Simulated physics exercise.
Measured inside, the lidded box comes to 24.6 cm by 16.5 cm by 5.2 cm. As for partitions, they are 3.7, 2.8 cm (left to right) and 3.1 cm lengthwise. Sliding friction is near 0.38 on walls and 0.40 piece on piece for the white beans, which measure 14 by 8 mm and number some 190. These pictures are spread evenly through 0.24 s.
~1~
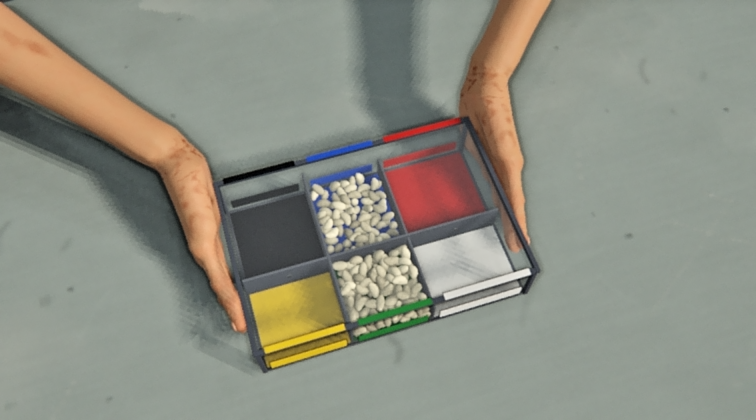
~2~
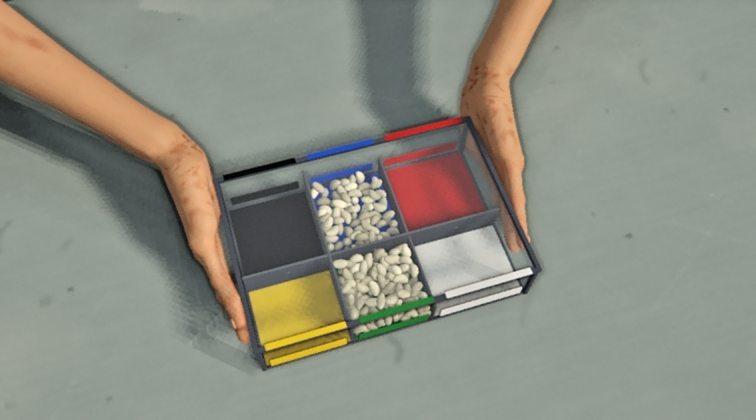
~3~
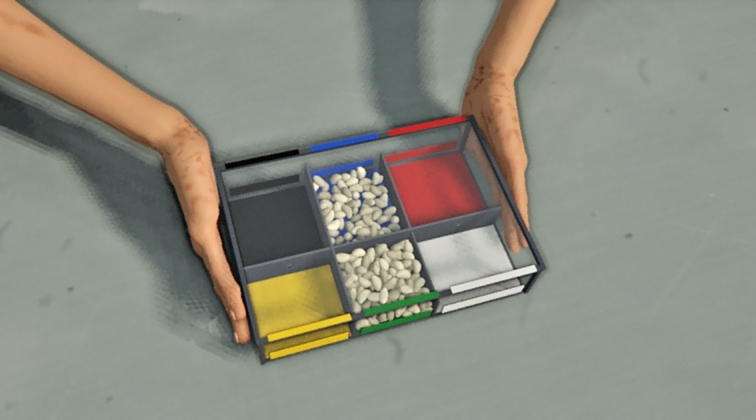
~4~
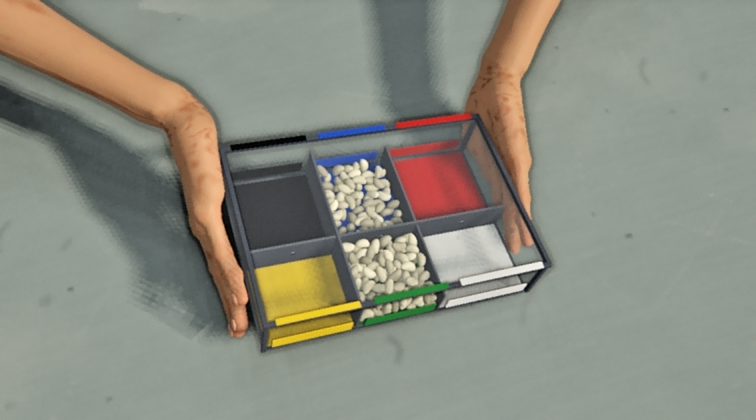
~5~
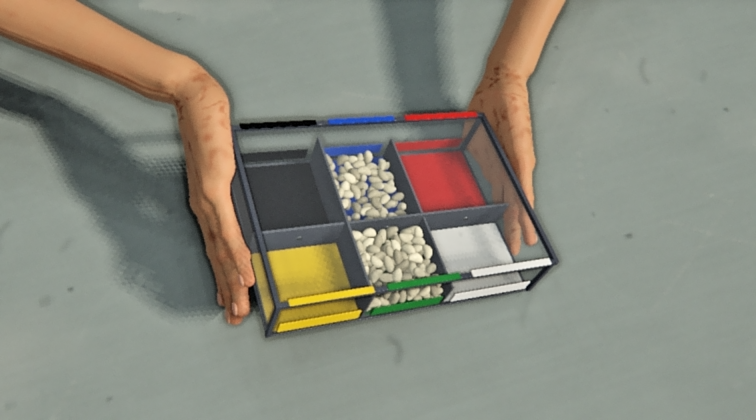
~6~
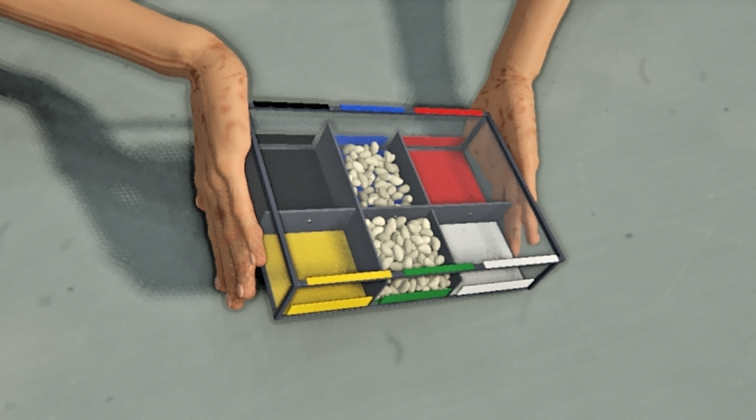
A clear lidded box with six colour-marked compartments, held between two hands, starts out nearly level, with pale, bean-like pieces in its blue and green sections. The hands then tilt it steadily further, its back right corner lowest, while the pieces stay in the same two compartments.
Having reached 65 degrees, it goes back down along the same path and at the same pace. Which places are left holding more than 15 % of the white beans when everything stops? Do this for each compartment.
One by one: Red: Holds a share within the limit; blue: Holds a share past the limit; green: Holds a share past the limit; yellow: Holds a share within the limit; white: Holds a share past the limit; black: Holds a share within the limit.
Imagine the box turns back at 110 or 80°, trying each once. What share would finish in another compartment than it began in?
Some 95 and 55 per cent.
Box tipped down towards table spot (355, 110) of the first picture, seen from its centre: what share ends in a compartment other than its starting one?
That would be close to 20 per cent.
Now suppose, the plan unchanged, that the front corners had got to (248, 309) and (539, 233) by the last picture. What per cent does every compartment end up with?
Red 5, blue 50, green 45, yellow 0, white 0, black 0.
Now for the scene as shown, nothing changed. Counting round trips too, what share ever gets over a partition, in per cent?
Something like 30 per cent of the pieces.
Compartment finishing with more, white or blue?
Fuller: Blue.
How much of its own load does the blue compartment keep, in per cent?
Roughly 90 per cent.
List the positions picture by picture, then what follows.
Box tilt 0 degrees, front corners at (257, 352) and (534, 269); blue 40 %, green 60 %, in the first picture.
Box tilt 1 degrees, front corners at (258, 349) and (535, 268), in the second picture.
Box tilt 5 degrees, front corners at (260, 339) and (540, 266), lowest corner right back, in the third picture.
Box tilt 11 degrees, front corners at (267, 323) and (546, 263), lowest corner right back, in the fourth picture.
Box tilt 18 degrees, front corners at (280, 304) and (552, 260), lowest corner right back, in the fifth picture.
Box tilt 24 degrees, front corners at (297, 282) and (559, 258), lowest corner right back; blue 40 %, green 60 %, in the sixth picture.
Then, 0.45 s after the last picture, tilt 62 degrees; red 5 %, blue 35 %, green 50 %, white 10 %.
Then, 0.75 s after the last picture, tilt 24 degrees; red 5 %, blue 35 %, green 35 %, white 20 %.
Then, 1.14 s after the last picture, tilt 0 degrees; red 5 %, blue 35 %, green 35 %, white 20 %.
In the end, red 5 %, blue 35 %, green 35 %, yellow 0 %, white 20 %, black 0 %.
